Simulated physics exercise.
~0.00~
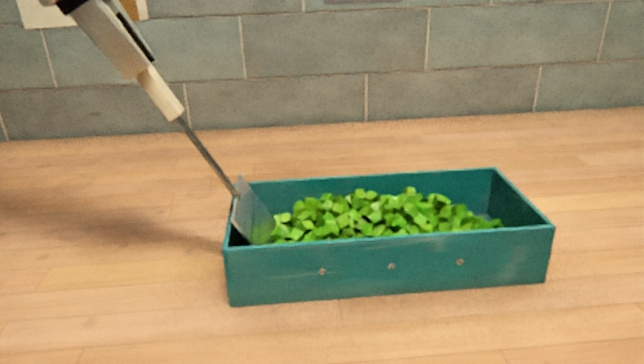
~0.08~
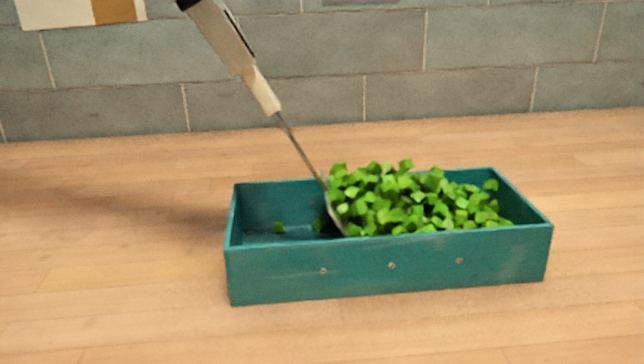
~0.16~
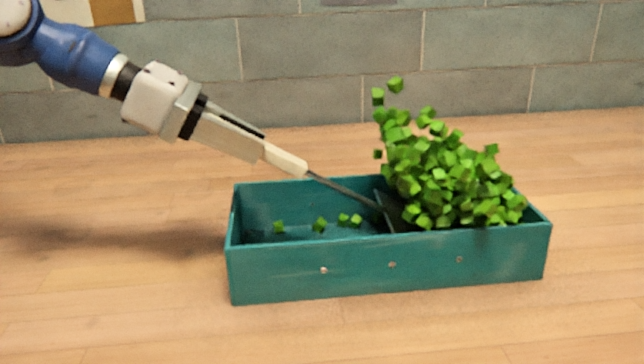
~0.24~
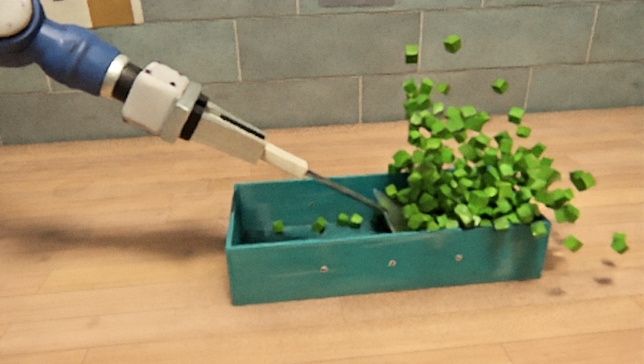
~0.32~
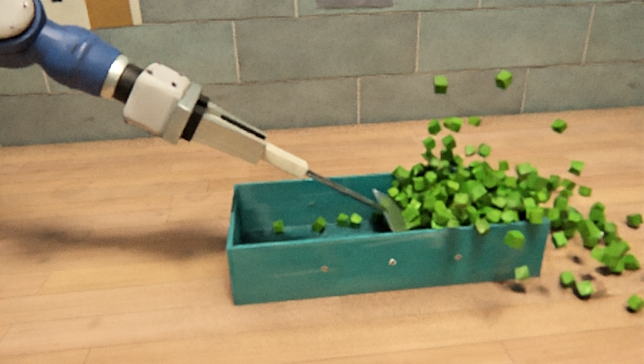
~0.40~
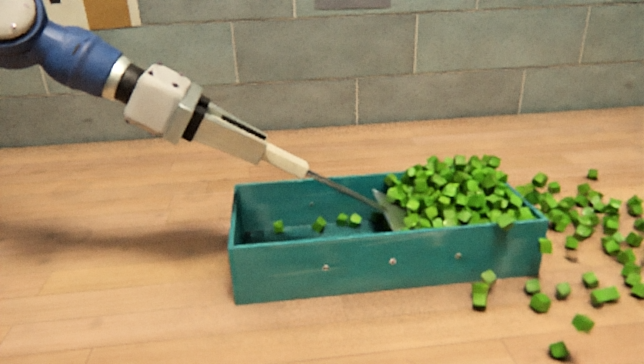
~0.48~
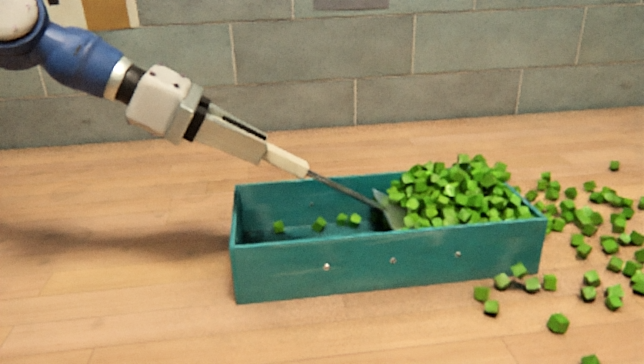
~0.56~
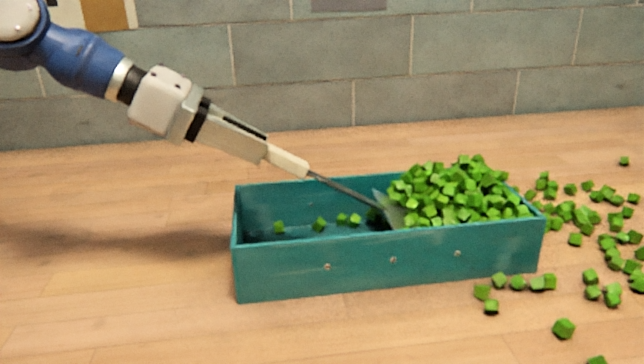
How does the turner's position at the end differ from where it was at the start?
At the start the turner is at the left end of the teal tin. By the end it has moved right to around the middle of the tin, resting against the heap of green cubes at a lower slant.
Green cubes flying over the right end of a teal tin as a robot arm shoves them with a turner, many scattering across the table.
